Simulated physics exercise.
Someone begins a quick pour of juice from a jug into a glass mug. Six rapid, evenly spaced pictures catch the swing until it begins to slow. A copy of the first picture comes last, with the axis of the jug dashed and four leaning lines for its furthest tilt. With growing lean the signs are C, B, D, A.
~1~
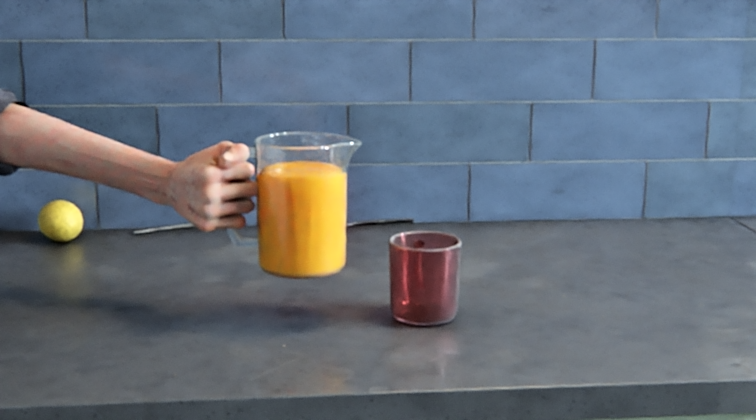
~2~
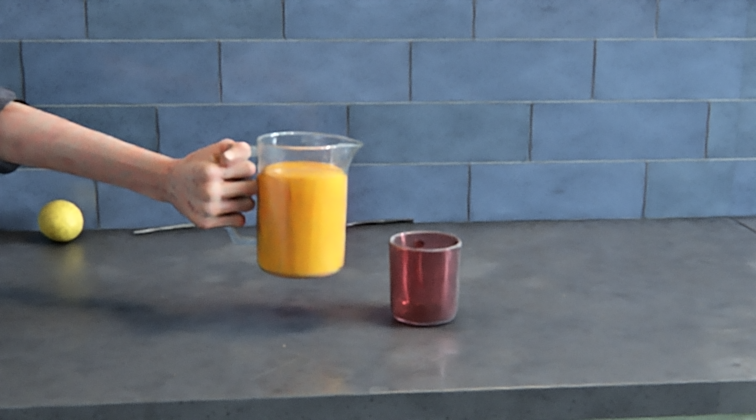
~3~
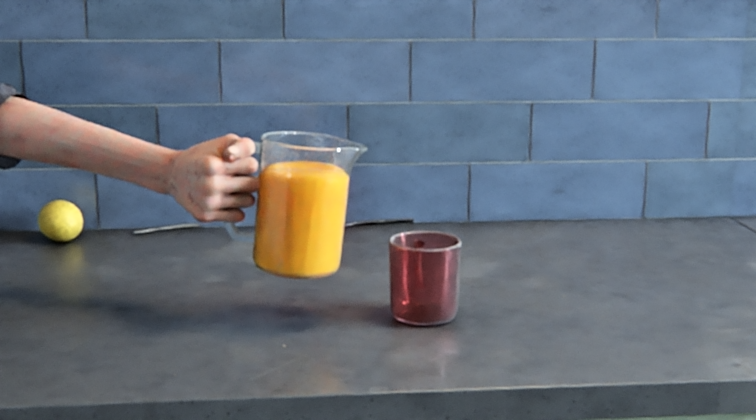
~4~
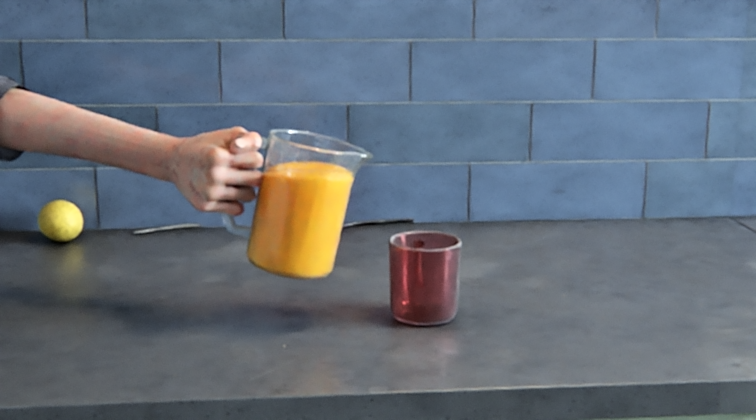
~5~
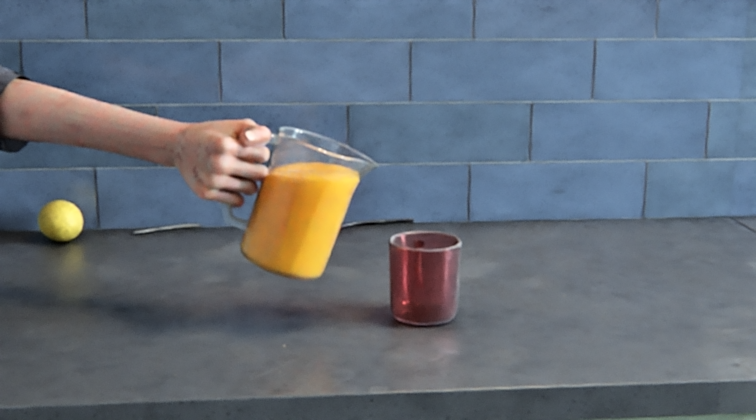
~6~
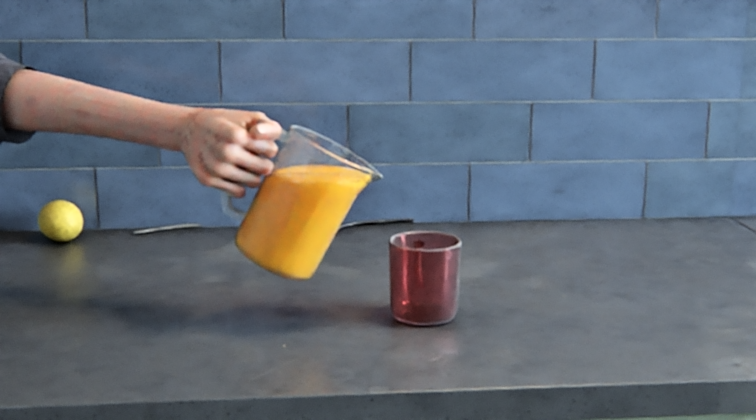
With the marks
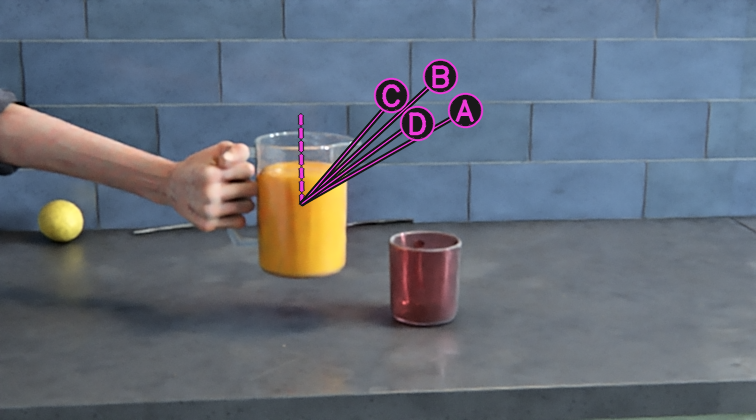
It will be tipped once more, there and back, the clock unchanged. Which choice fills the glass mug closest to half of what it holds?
The answer is mark A.
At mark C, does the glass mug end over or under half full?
Under.
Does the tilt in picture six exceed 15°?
Yes.
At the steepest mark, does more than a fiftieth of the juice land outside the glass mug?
No.
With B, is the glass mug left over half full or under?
Under half.
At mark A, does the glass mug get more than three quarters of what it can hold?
No.
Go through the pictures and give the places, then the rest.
In the first picture, upright, lip at (360, 142); rim of the glass mug round (425, 240); nothing has left yet.
In the second picture, upright, lip at (361, 144); nothing has left yet.
In the third picture, tipped about 6°, lip at (365, 148); nothing has left yet.
In the fourth picture, tipped about 12°, lip at (371, 155); nothing has left yet.
In the fifth picture, tipped about 20°, lip at (377, 165); nothing has left yet.
In the sixth picture, tipped about 28°, lip at (381, 176); nothing has left yet.
In magenta, A at (450, 119); B at (428, 87); C at (382, 110); D at (401, 130).
Choosing A, the glass mug ends with about 52 % of what it can hold.
Choosing B, the glass mug ends with about 22 % of what it can hold.
Choosing C, the glass mug ends with about 12 % of what it can hold.
Choosing D, the glass mug ends with about 35 % of what it can hold.
